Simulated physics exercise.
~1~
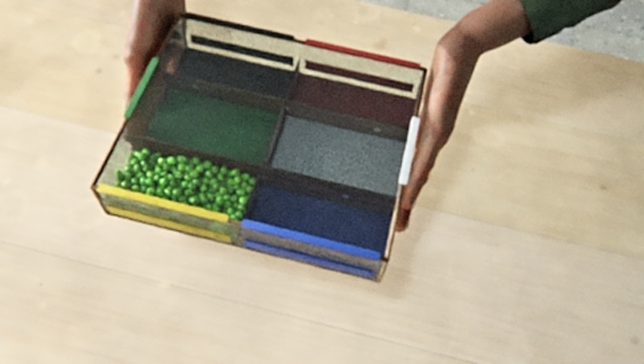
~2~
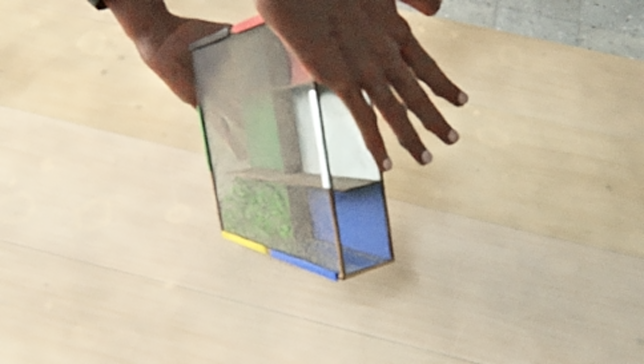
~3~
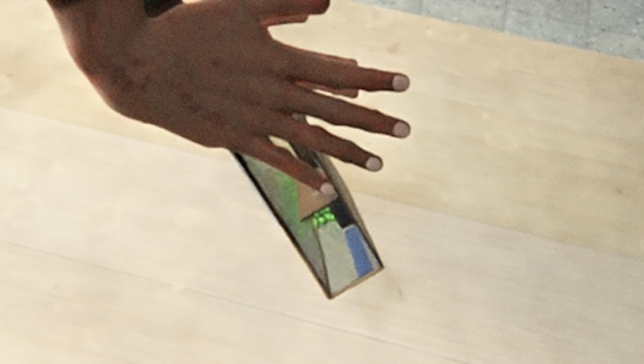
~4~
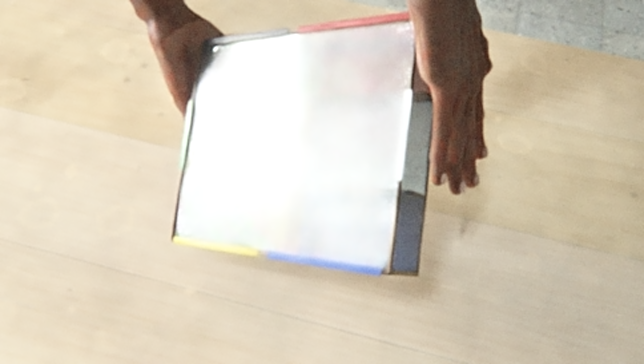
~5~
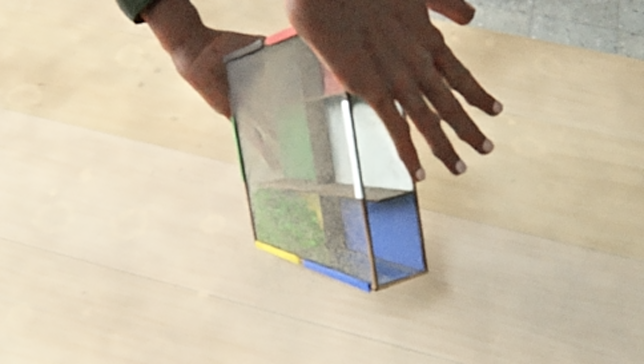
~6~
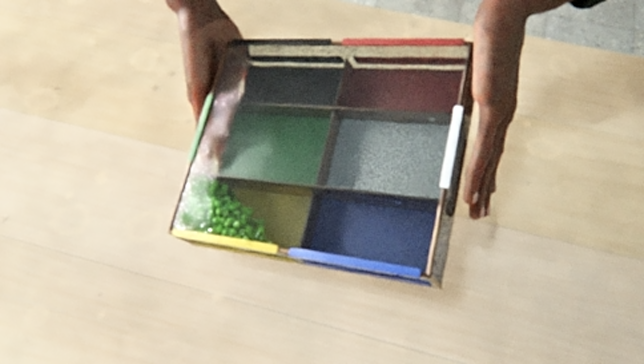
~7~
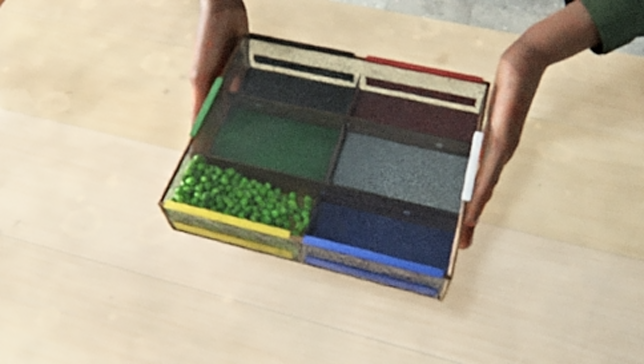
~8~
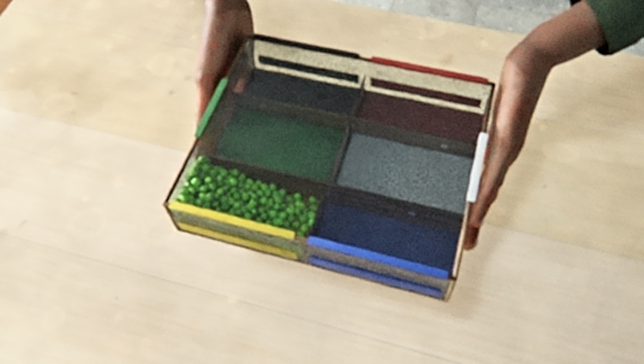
A clear-lidded box of six coloured compartments is held between two hands above a pale wooden table, seen from above, with grey flooring at the top edge. Bright green peas fill the yellow compartment at the front left, beside blue, with green and white behind and black and red at the back. The hands tip the box steeply until it shows as a narrow shape, then turn it partway back, its lid glaring white. They tilt it steeply again, then bring it level. It rests still in the hands, all the peas in the yellow compartment, the others empty.
